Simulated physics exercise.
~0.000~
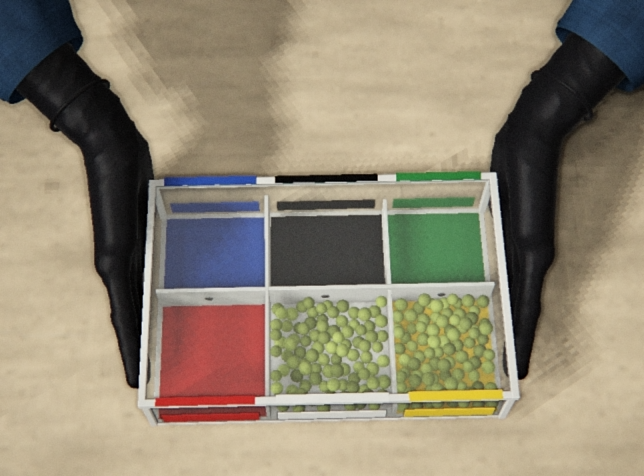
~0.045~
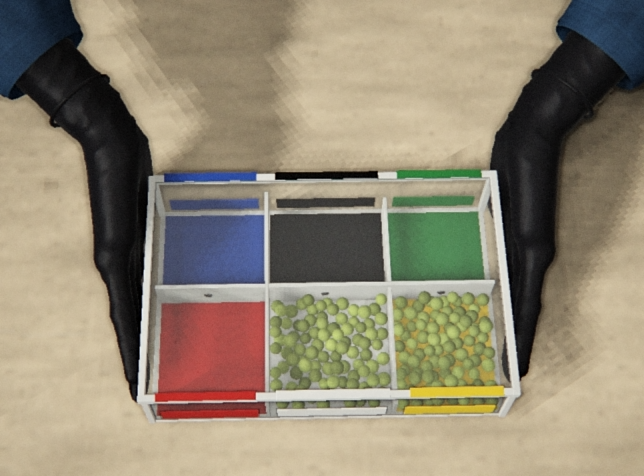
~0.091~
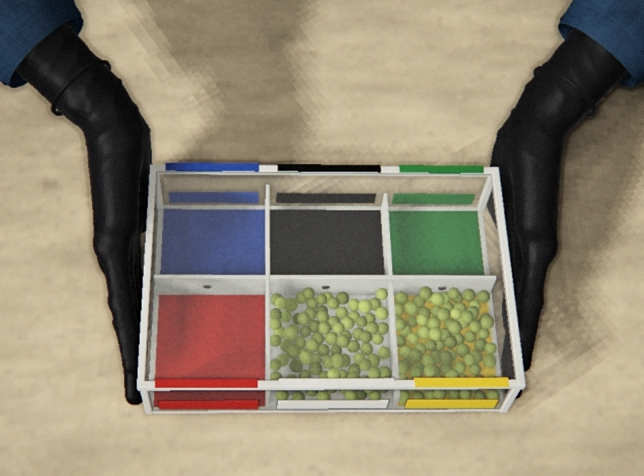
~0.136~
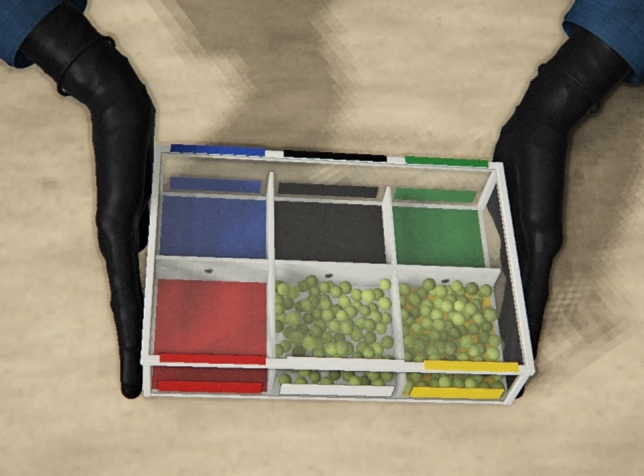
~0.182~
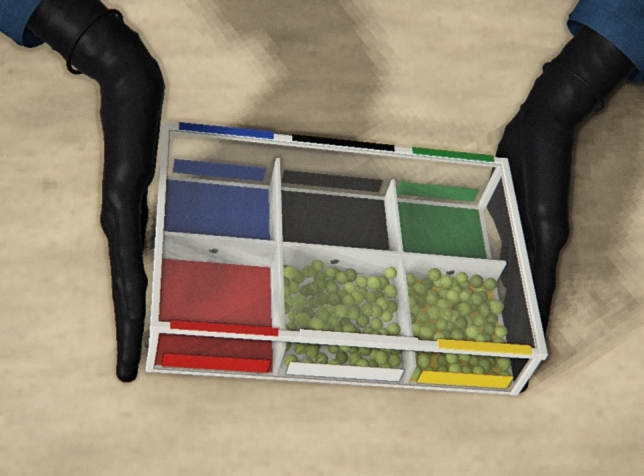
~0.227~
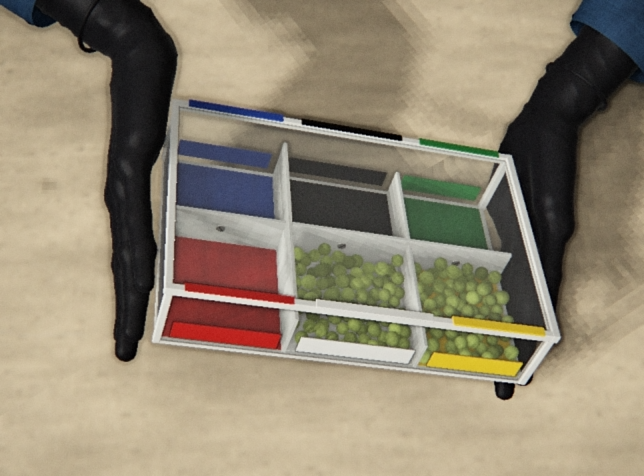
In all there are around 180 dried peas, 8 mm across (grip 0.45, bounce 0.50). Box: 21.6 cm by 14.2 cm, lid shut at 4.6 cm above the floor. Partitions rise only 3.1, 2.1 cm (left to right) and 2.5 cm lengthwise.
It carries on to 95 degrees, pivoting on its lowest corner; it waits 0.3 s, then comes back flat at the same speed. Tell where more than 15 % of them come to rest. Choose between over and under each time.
Red compartment: Under. Blue compartment: Under. Green compartment: Over. Yellow compartment: Over. White compartment: Under. Black compartment: Under.
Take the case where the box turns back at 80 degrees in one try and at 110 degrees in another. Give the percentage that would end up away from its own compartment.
About 45 and 75 per cent.
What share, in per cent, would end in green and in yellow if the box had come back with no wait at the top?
You'd end up with green at 65 per cent and yellow at 30 per cent.
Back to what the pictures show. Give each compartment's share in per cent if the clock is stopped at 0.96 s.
Red = 0, blue = 0, green = 60, yellow = 30, white = 10, black = 0 (per cent).
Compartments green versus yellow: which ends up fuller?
Green compartment.
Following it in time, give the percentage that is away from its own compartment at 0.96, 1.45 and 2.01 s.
Taking the three times in turn, it reads 60, 70 and 70.
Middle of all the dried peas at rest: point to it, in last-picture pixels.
Close to pixel (450, 253).
After 0.96 s, tilt 95 degrees; green 60 %, yellow 30 %, white 10 %.
After 1.45 s, tilt 51 degrees; green 70 %, yellow 25 %, white 5 %.
After 2.01 s, tilt 0 degrees; green 70 %, yellow 25 %, white 5 %.
By 2.6 s all is still; red 0 %, blue 0 %, green 70 %, yellow 25 %, white 5 %, black 0 %.
